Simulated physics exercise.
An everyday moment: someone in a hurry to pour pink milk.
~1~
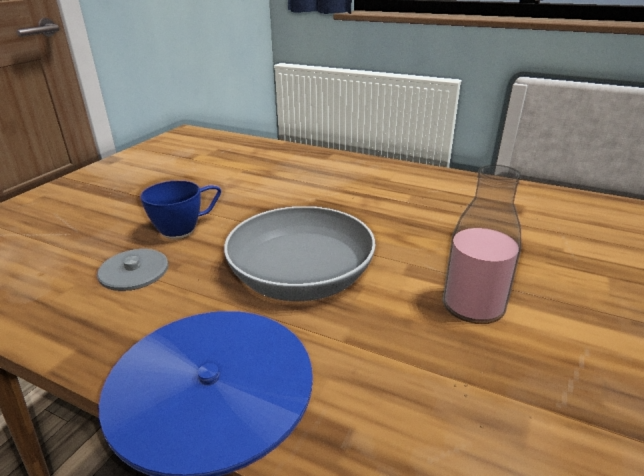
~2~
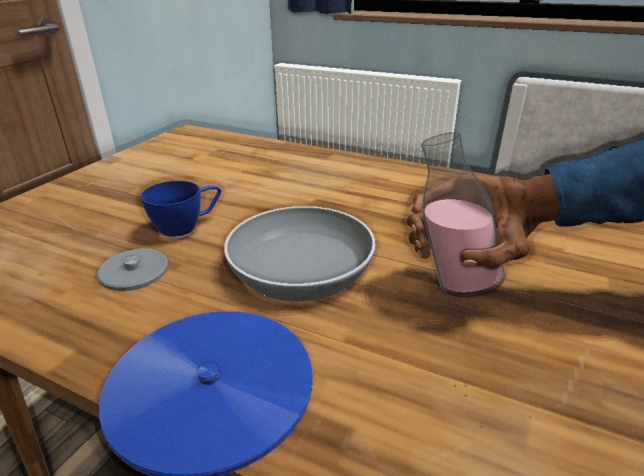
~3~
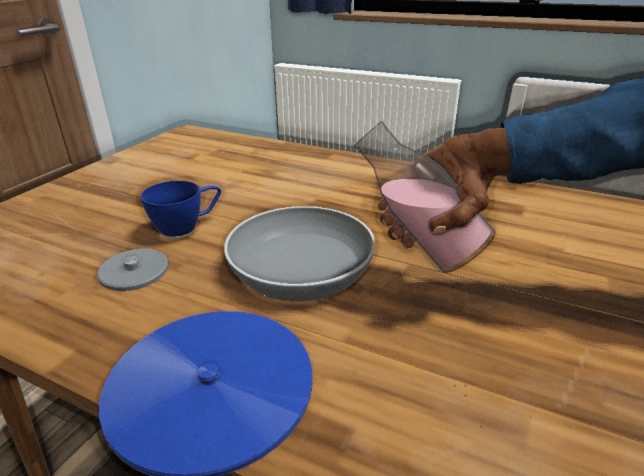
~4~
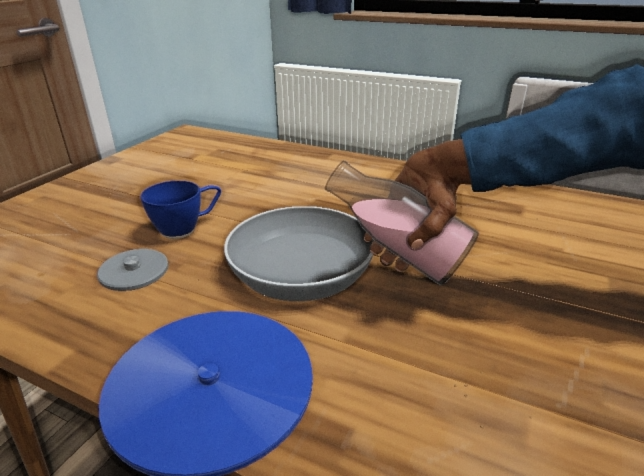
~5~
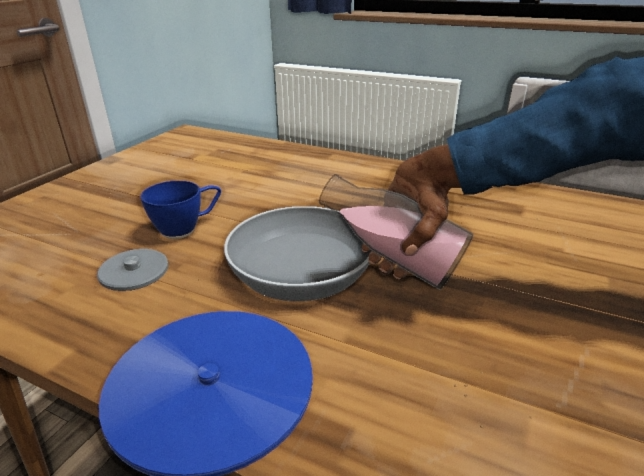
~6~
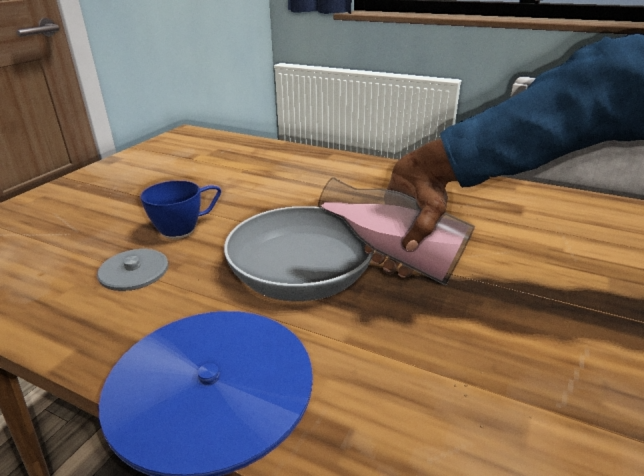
The footage shows a hand in a blue sleeve lifting a clear bottle of pink liquid from a wooden table, moving it left and tilting it steadily until its mouth is over a grey dish, with no liquid leaving it.
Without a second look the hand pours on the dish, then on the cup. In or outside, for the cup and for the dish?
Left, the cup takes it in; right, the dish takes it in.
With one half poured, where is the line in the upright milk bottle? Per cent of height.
Close to 25 %.
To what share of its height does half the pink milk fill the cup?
About 75 per cent.
Next, the pink milk goes into the dish.
After that, the pink milk goes into the cup.
Finally, the dish has its share inside; the cup has its share inside.
